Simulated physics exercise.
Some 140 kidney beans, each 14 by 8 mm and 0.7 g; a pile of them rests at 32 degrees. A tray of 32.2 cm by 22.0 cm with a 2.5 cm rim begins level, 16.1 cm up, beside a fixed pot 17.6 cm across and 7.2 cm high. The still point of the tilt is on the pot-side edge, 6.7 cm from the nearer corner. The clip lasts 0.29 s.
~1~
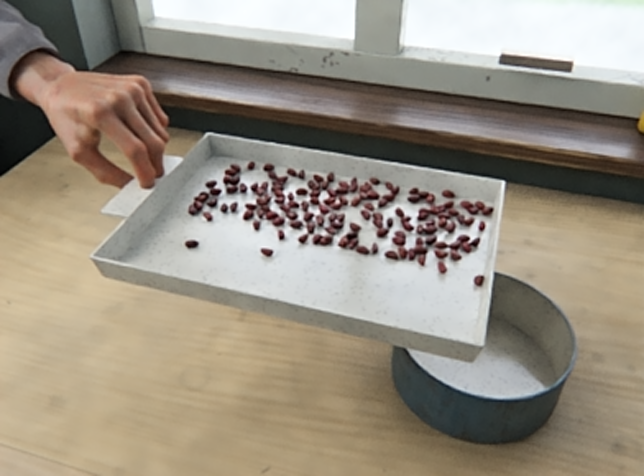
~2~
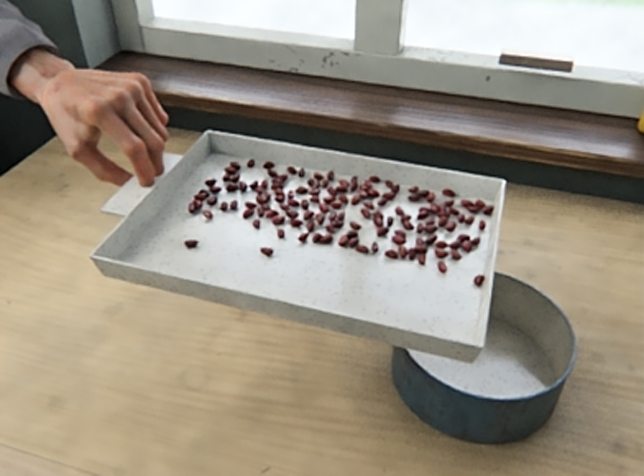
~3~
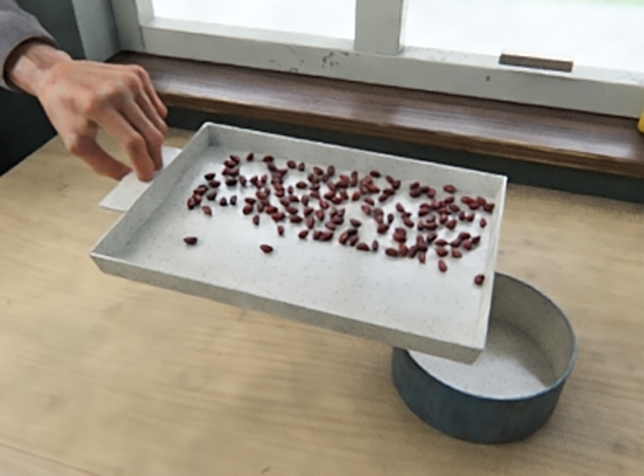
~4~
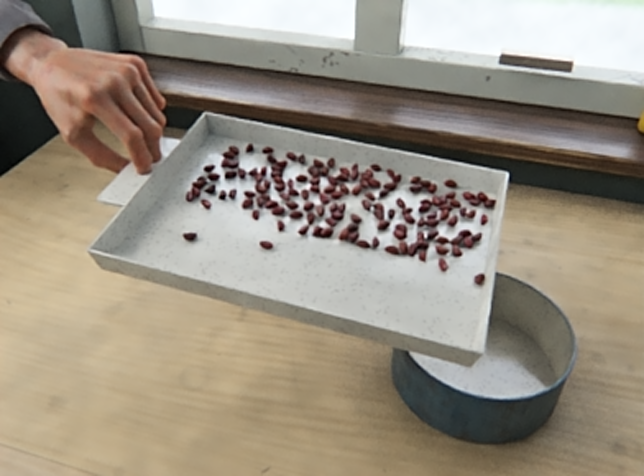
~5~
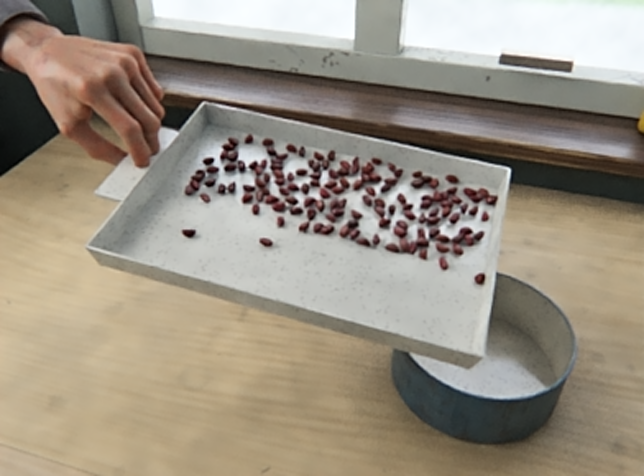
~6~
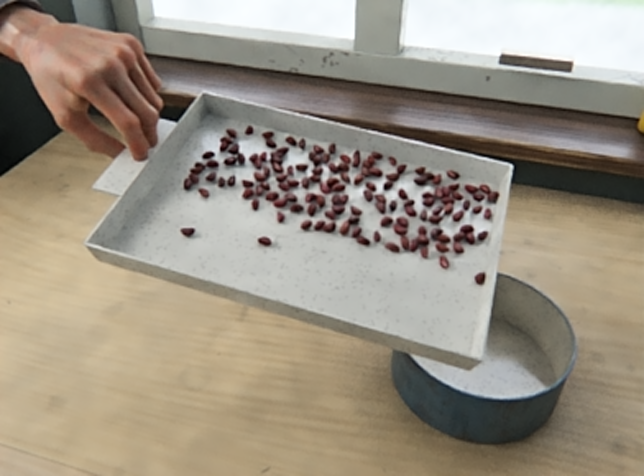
Hand at left gradually raising one end of a pale tray of dark red beans, tilting it toward a round blue-grey pot.
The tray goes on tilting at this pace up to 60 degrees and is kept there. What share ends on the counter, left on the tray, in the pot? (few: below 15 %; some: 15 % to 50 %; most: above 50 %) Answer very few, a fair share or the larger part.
Counter: Very few, tray: The larger part, pot: Very few.
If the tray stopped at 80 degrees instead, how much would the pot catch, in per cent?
Then about 0 per cent.
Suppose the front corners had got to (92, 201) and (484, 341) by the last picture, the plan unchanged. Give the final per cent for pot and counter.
Pot 0, counter 0.
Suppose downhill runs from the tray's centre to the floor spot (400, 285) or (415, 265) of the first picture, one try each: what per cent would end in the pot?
About 0 and 0 per cent.
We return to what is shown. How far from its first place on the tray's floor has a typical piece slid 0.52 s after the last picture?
Roughly 9 cm.
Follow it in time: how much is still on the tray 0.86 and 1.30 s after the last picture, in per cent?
About 100, 95.
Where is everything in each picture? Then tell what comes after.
The first picture shows tray tilt 0 degrees, front corners at (97, 255) and (477, 340); middle of the pieces at (336, 206); pot at (484, 326).
The second picture shows tray tilt 1 degrees, front corners at (97, 254) and (477, 341); middle of the pieces at (336, 205).
The third picture shows tray tilt 3 degrees, front corners at (96, 251) and (477, 343); middle of the pieces at (337, 201).
The fourth picture shows tray tilt 5 degrees, front corners at (94, 247) and (477, 347), lowest corner right front; middle of the pieces at (337, 195).
The fifth picture shows tray tilt 8 degrees, front corners at (93, 244) and (477, 350), lowest corner right front; middle of the pieces at (338, 191).
The sixth picture shows tray tilt 10 degrees, front corners at (91, 241) and (477, 353), lowest corner right front; middle of the pieces at (339, 187); pot at (484, 326).
Then, 0.52 s after the last picture, tilt 34 degrees; the tray holds 100 %, the pot 0 %.
Then, 0.86 s after the last picture, tilt 50 degrees; the tray holds 100 %, the pot 0 %.
Then, 1.30 s after the last picture, tilt 60 degrees; the tray holds 95 %, the pot 0 %.
In the end, counter 5 %, tray 95 %, pot 0 %.
